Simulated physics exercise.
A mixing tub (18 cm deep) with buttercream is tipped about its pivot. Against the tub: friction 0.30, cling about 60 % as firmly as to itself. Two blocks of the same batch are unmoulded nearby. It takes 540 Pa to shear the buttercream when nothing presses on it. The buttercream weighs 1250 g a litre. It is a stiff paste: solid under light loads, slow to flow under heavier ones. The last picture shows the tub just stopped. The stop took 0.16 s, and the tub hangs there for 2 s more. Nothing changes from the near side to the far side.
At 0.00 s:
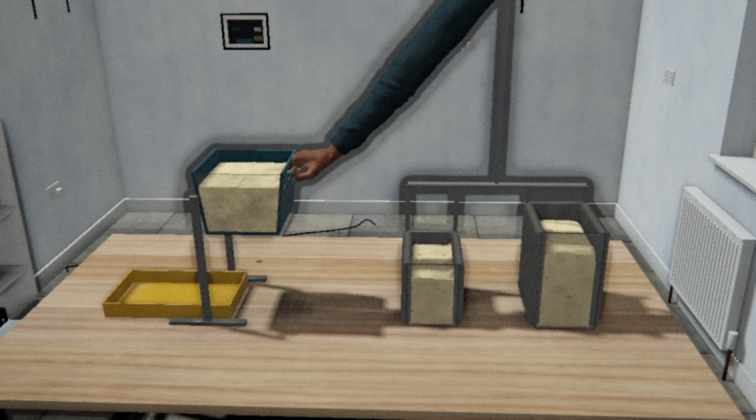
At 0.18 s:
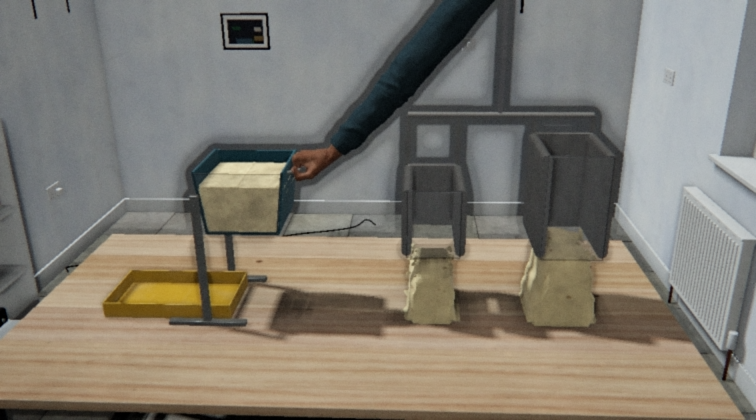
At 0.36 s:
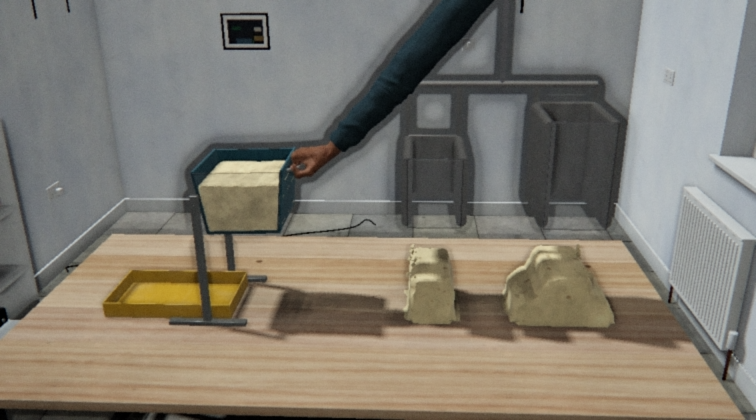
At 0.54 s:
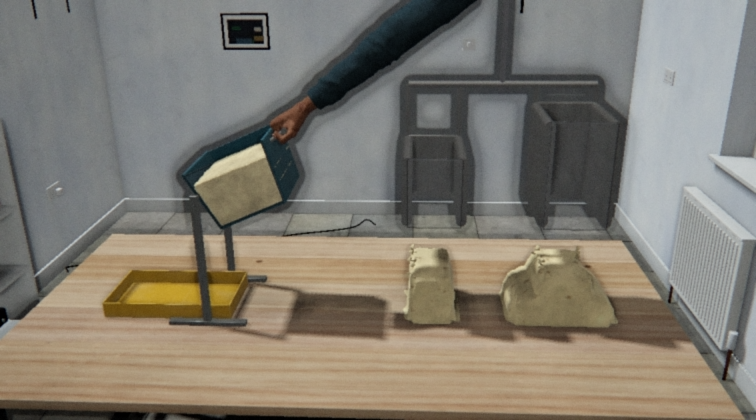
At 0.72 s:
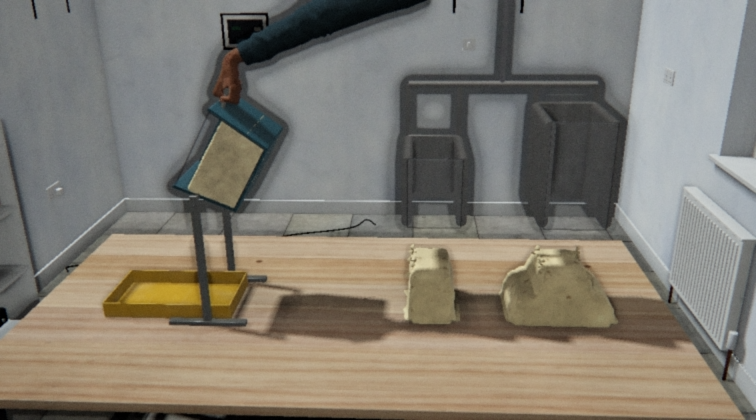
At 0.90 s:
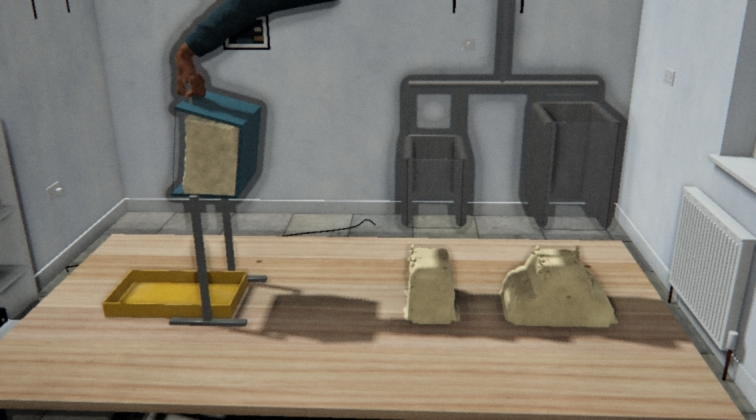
Grey moulds lifting off two pale blocks, the right one slumping into a mound, before a hand tilts a teal tub leftward.
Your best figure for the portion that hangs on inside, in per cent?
Close to 61 per cent.
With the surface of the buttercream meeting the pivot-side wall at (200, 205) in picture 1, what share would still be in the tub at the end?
In that case some 100 per cent.
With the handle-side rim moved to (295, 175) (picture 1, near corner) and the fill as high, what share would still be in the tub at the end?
Then about 45 %.
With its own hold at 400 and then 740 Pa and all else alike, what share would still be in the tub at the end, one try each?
In turn about 50 %, 100 %.
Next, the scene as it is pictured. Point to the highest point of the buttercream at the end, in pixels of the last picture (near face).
At about (209, 159).
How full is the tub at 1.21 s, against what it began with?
About 80 %.
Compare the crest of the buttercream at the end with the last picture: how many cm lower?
About 11 cm.
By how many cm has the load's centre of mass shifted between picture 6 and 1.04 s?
About 3 cm.
By 1.04 s, the tub is at 81 degrees and holds 99 %.
By 1.21 s, the tub is at 81 degrees and holds 82 %.
By 1.38 s, the tub is at 81 degrees and holds 67 %.
By 1.55 s, the tub is at 81 degrees and holds 61 %.
By 2.90 s, at the end, the tub is at 81 degrees and holds 61 %.
